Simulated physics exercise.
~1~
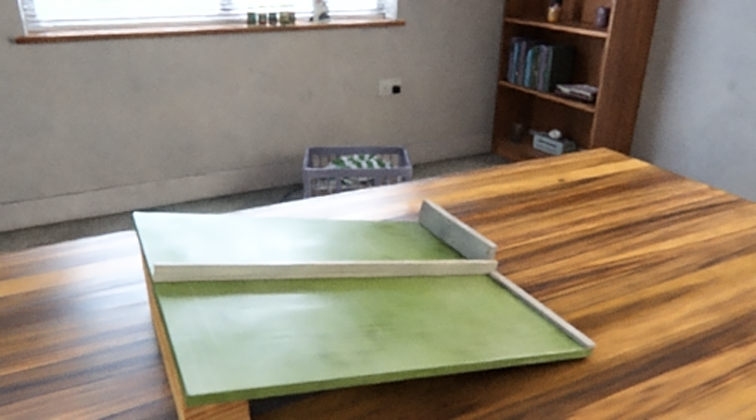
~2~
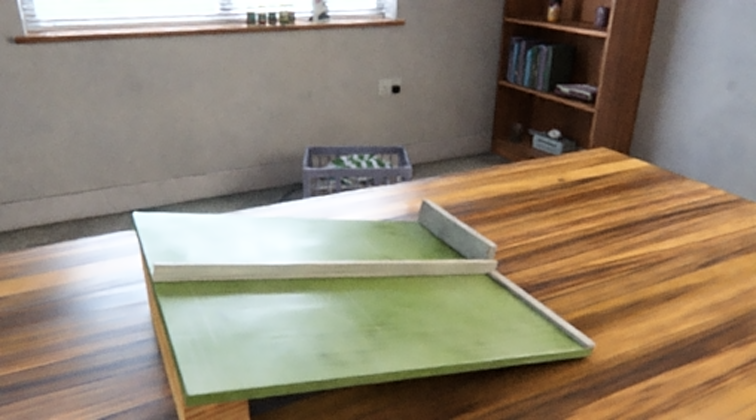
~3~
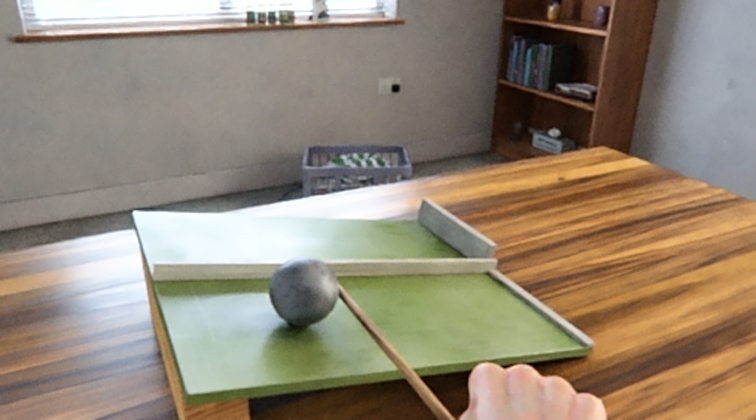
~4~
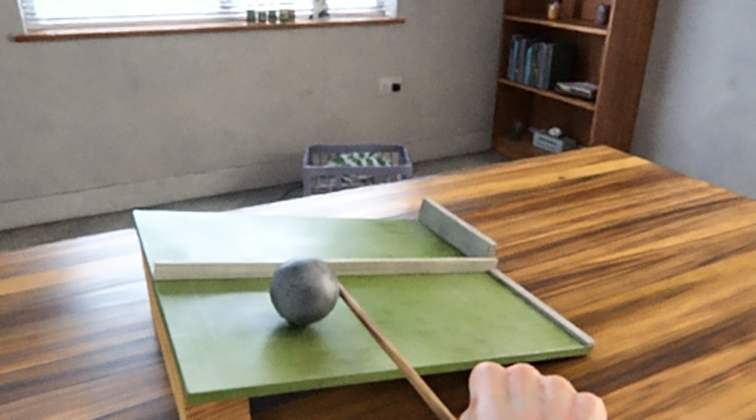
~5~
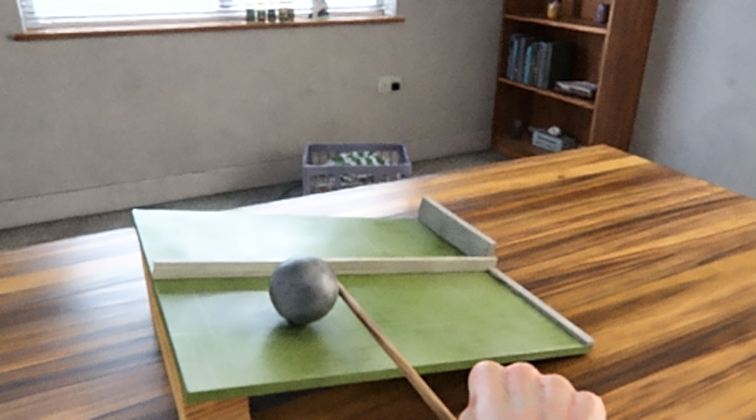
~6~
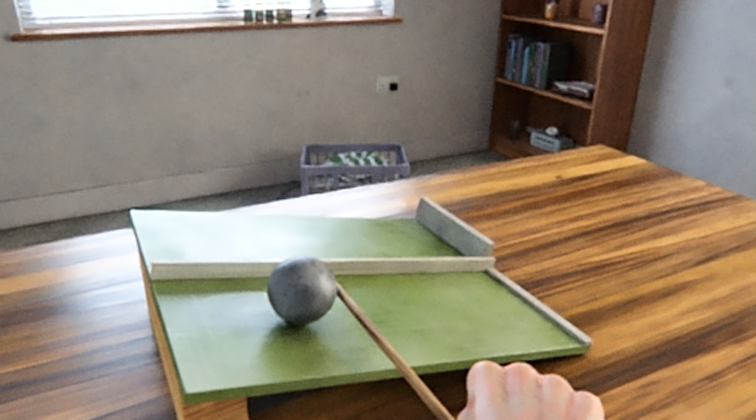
On a striped wooden table in a grey-walled room, a tilted green board with pale rails sits empty at first. Then a grey ball appears on its near section, with a hand at the lower right holding a thin stick against it, and the ball stays practically still.
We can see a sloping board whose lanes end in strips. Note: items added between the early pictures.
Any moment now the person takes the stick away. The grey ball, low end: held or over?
Over.
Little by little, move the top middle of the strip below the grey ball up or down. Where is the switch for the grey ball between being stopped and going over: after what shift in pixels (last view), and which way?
Roughly 8 pixels, upward.
Then, 0.56 s on from there, grey ball rolling on the board near (463, 284).
Then, 0.98 s on from there, grey ball off the board near (654, 258).
Then, 1.36 s on from there, grey ball off the board.
In the end, the grey ball runs past the strip.
